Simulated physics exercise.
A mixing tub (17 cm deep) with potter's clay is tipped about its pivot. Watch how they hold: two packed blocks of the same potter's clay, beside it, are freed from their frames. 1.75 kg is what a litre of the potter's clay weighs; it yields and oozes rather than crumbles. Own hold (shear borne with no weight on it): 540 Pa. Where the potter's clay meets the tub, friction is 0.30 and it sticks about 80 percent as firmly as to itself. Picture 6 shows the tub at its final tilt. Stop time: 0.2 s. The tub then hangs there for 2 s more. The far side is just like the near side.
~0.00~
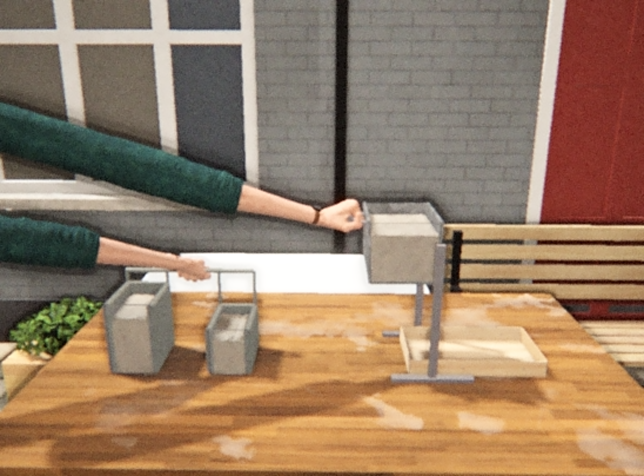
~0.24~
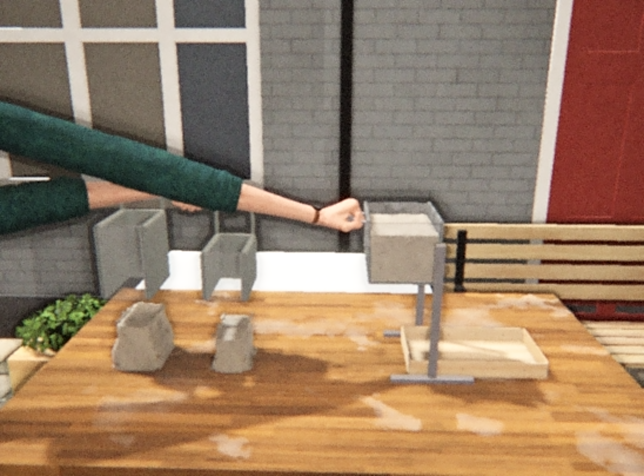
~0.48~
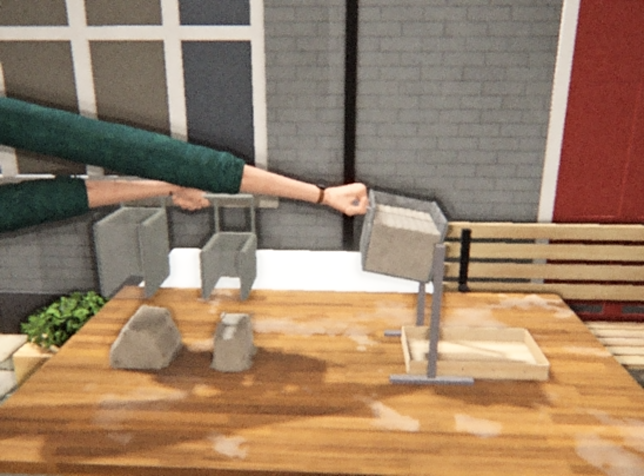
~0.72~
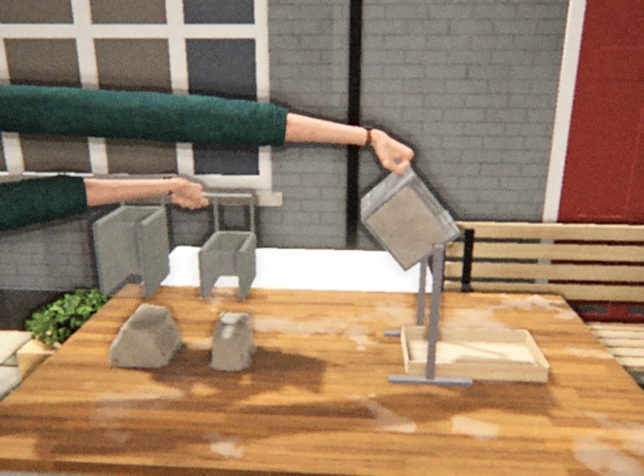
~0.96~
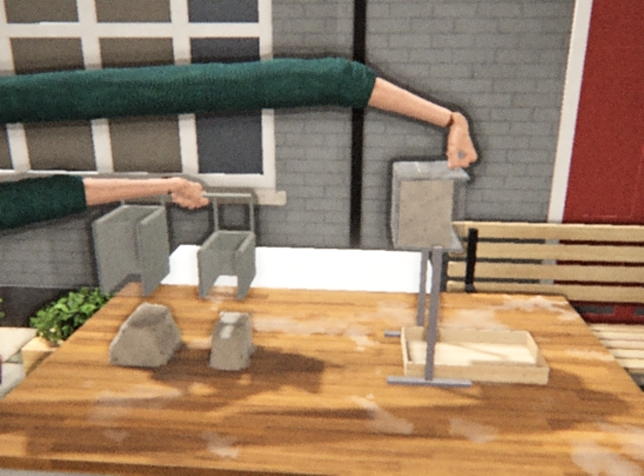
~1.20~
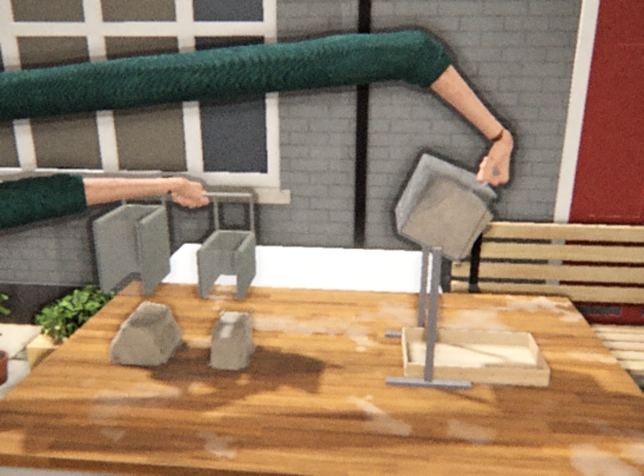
On a wooden table, one hand lifts molds off two gray blocks, then another tilts a tub rightward.
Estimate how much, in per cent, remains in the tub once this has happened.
I would say about 11 per cent remains in the tub.
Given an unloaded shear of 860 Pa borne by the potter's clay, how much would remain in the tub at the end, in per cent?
I'd say around 16 percent.
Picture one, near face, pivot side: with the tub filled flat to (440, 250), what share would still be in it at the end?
It would be close to 12 percent.
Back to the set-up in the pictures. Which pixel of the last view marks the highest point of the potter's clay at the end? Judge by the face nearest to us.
Highest point: Approx. (415, 219).
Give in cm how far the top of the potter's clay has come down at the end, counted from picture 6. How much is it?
Roughly 8 cm.
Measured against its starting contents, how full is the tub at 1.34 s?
Near 40 %.
After 1.34 s, the tub is at 114 degrees and holds 41 %.
After 1.51 s, the tub is at 114 degrees and holds 18 %.
After 1.68 s, the tub is at 114 degrees and holds 11 %.
After 1.85 s, the tub is at 114 degrees and holds 11 %.
After 3.20 s, the tub is at 114 degrees and holds 11 %.
